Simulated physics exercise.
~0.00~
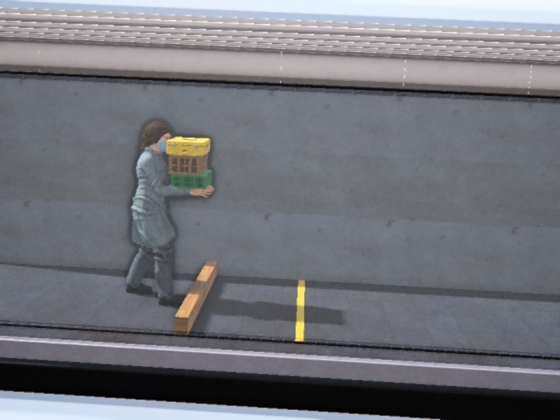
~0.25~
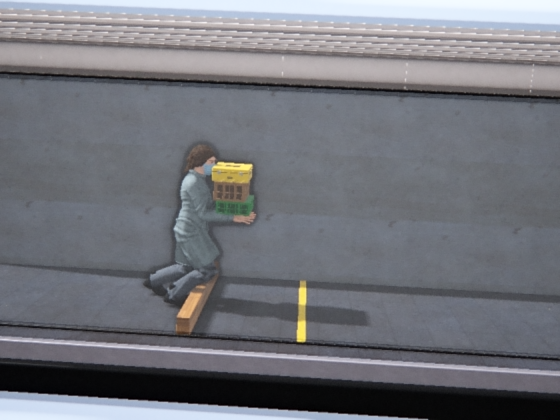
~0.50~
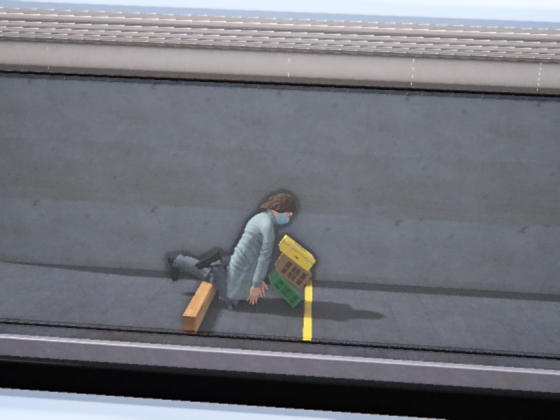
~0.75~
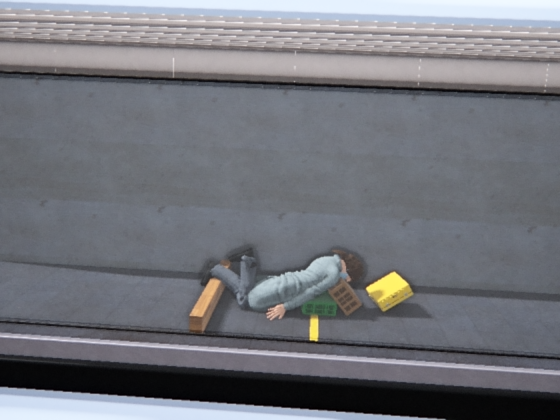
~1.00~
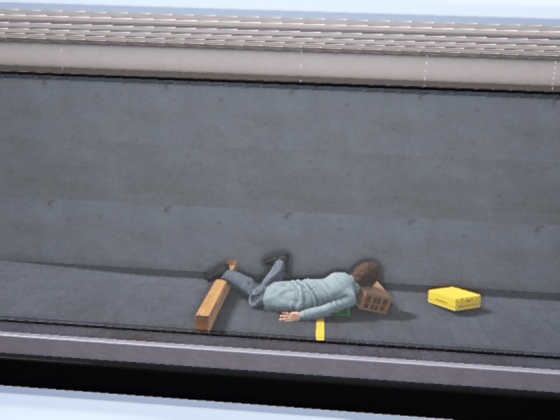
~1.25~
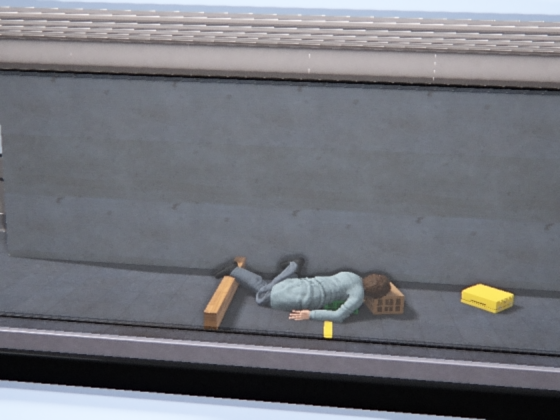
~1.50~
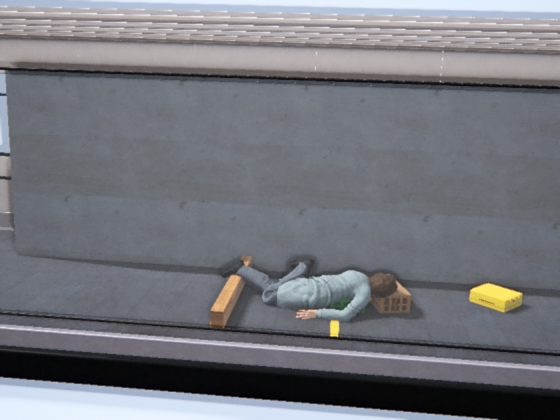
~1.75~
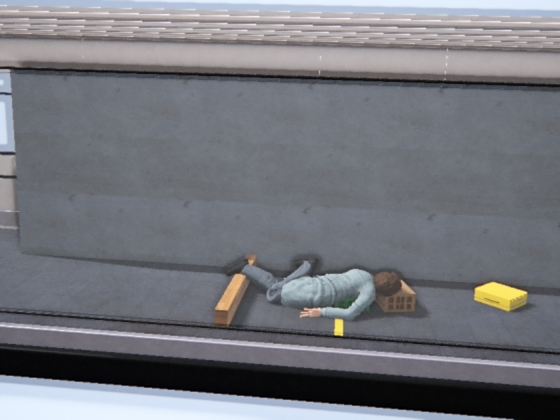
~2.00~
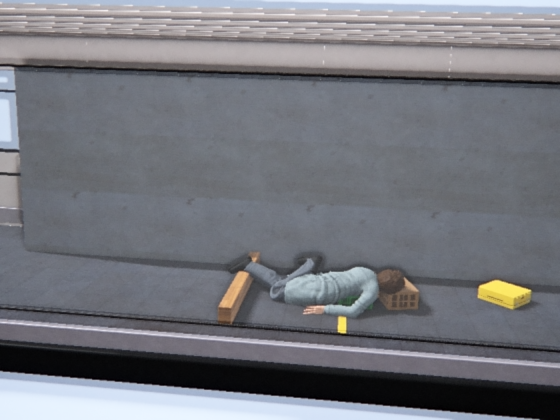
A masked porter in a grey-green coat stands at left in a grey metro car, seen from the side and slightly above, carrying a yellow toolbox over brown and green crates on both forearms. An orange rail lies at the porter's feet, with a yellow line to the right. The porter pitches right over the rail, knees folding, and the stack tips forward. The porter drops flat as the toolbox tumbles away rightward. The porter ends face down, head past the line against the brown crate, the green crate mostly hidden beneath, the toolbox farthest right.
